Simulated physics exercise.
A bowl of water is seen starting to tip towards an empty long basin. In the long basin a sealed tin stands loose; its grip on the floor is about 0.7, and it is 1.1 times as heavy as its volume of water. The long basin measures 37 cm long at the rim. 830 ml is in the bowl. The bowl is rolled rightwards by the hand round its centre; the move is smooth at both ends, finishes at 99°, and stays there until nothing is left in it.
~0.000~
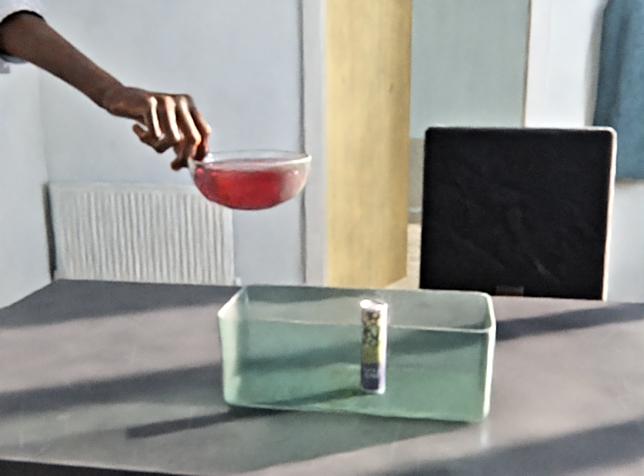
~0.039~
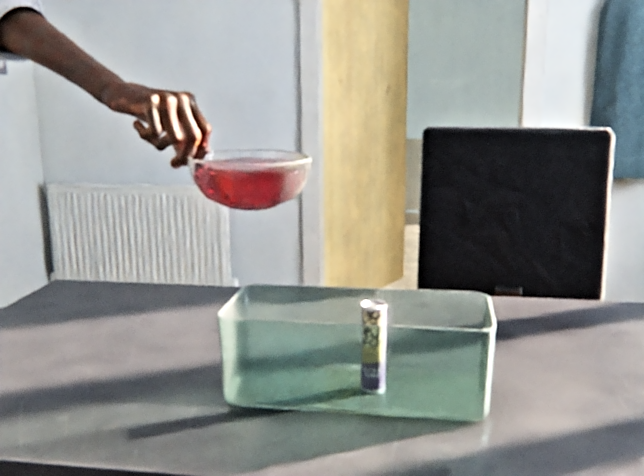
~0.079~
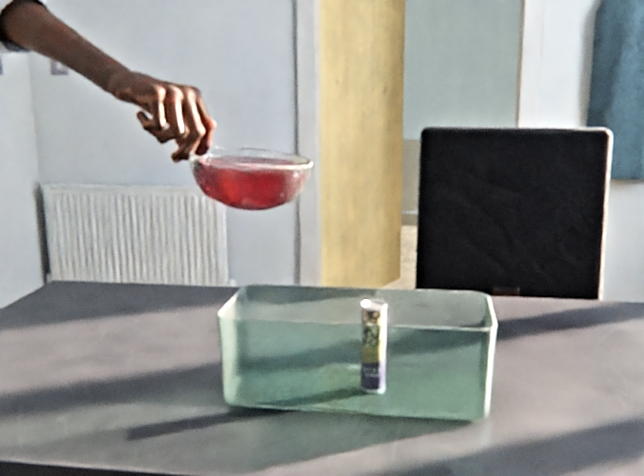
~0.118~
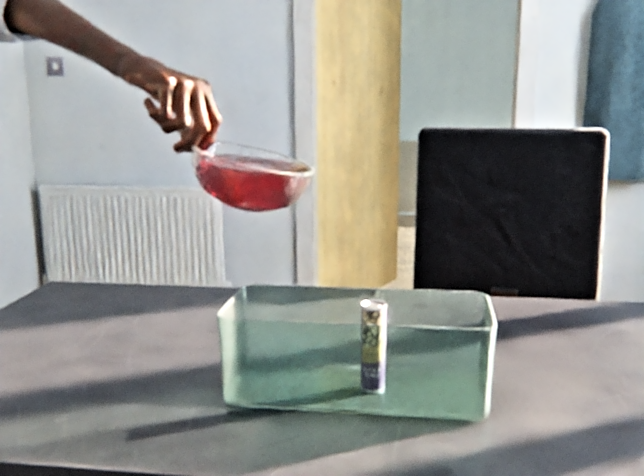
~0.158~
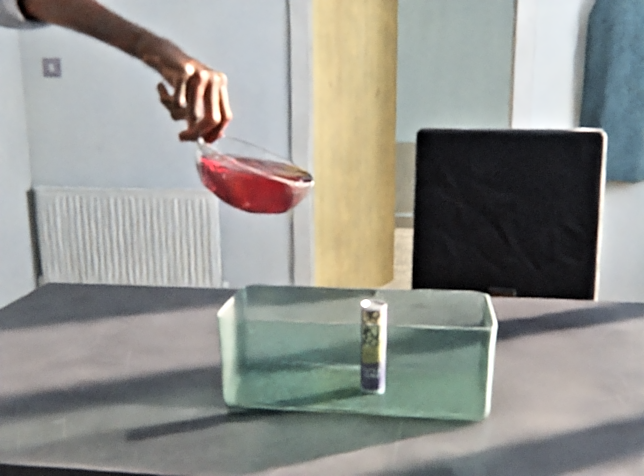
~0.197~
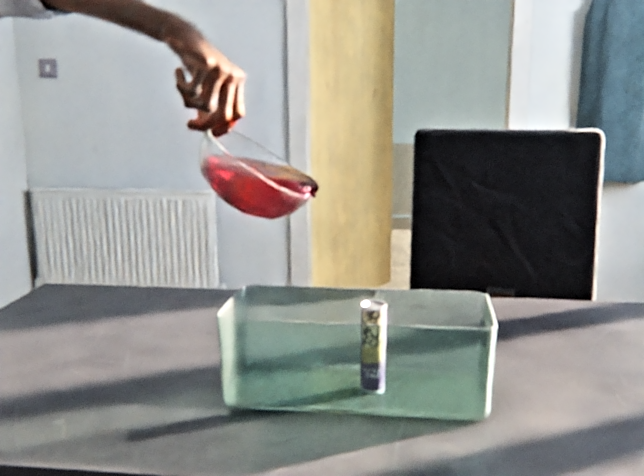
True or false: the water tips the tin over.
True.
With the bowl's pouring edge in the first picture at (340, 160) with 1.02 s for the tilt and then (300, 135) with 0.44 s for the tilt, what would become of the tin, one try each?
Run one: It does not tip. Run two: It tumbles.
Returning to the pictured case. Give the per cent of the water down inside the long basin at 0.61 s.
96 %, more or less.
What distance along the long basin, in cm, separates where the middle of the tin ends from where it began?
Roughly 9.0 cm.
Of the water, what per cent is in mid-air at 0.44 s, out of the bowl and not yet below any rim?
56 %.
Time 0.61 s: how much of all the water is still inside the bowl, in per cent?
0 %.
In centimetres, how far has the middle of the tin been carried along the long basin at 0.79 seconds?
Near 3 cm of travel.
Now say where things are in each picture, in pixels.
The first picture shows tilt 0°; pouring edge (309, 159); surface from (196, 164) to (308, 165); the long basin's rim runs from (232, 301) to (491, 313); the tin's top is at (374, 309).
The second picture shows tilt 2°; pouring edge (310, 161); surface from (196, 163) to (308, 166).
The third picture shows tilt 6°; pouring edge (311, 166); surface from (197, 159) to (309, 168).
The fourth picture shows tilt 14°; pouring edge (312, 173); surface from (199, 157) to (311, 171).
The fifth picture shows tilt 23°; pouring edge (312, 185); surface from (203, 155) to (311, 178); 2 per cent is over the edge.
The sixth picture shows tilt 35°; pouring edge (310, 197); surface from (206, 157) to (300, 180); 8 per cent is over the edge.
After 0.44 s the tilt is 96° and 7 per cent is still to pour; the tin stands where it began.
After 0.61 s the tilt is 99° and 0 per cent is still to pour; the tin leans 5°.
After 0.79 s the tilt is 99° and 0 per cent is still to pour; the tin leans 15°.
After 0.99 s the tilt is 99° and 0 per cent is still to pour; the tin leans 15°.
In the end the tin lies on its side.
